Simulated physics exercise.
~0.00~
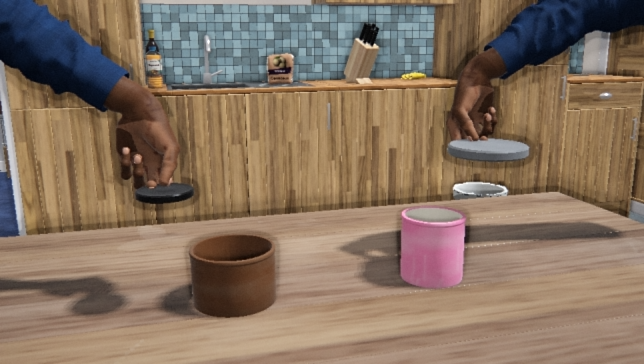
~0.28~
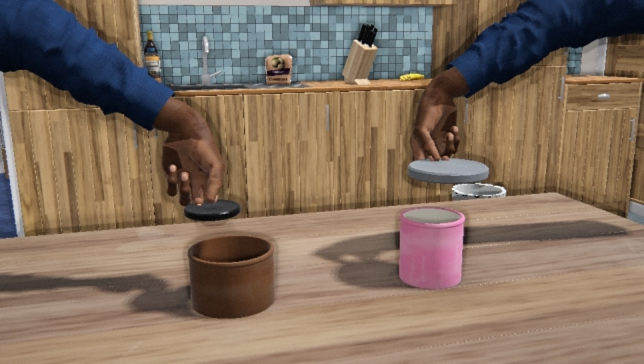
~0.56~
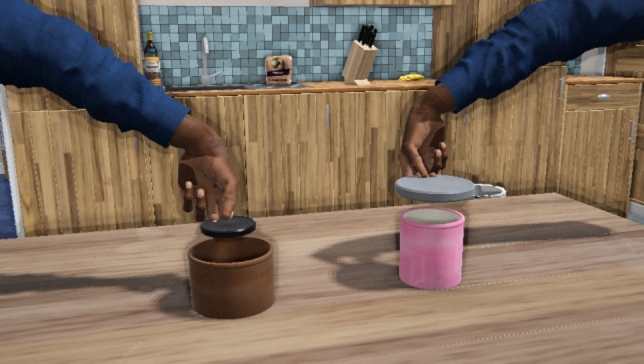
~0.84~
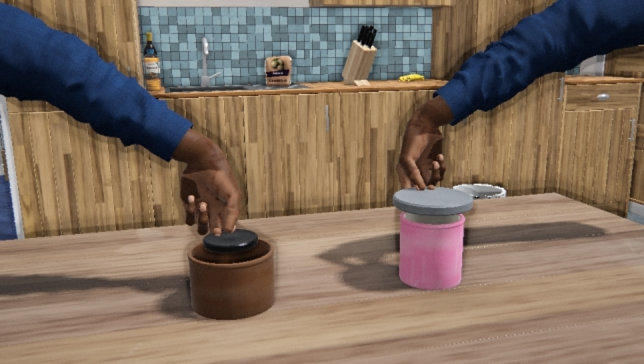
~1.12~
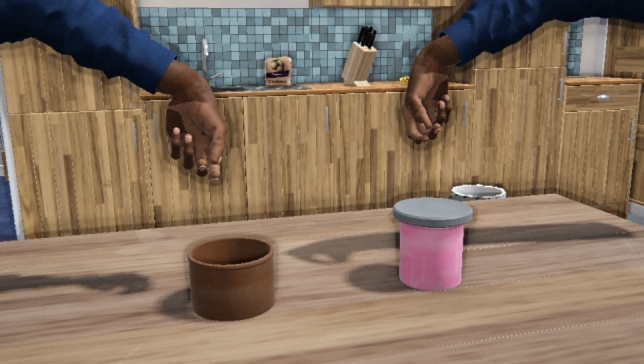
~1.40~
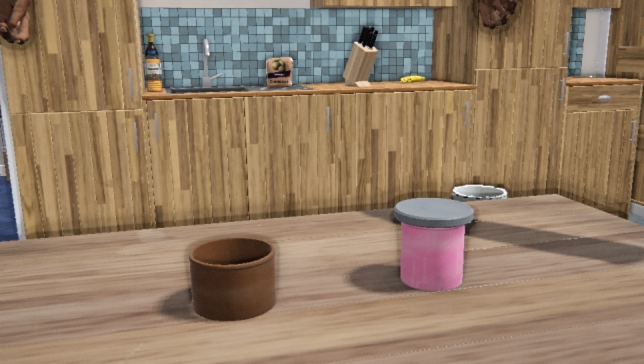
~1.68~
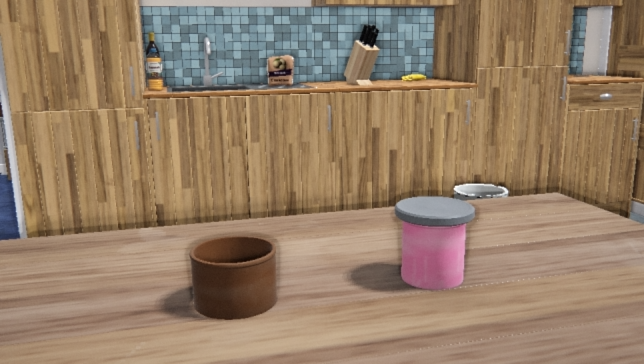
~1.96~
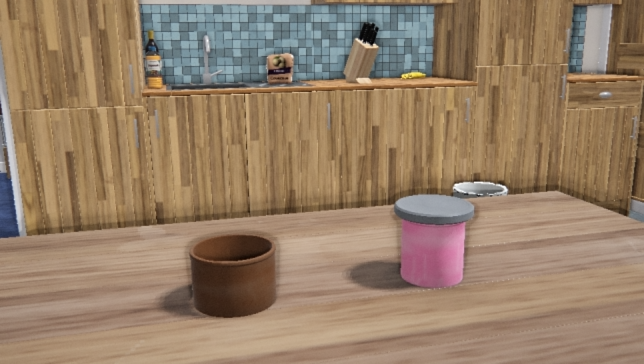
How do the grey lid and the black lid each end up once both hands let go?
The grey lid stays on top and covers the opening of the pink pot. The black lid drops inside the brown pot, which is left open.
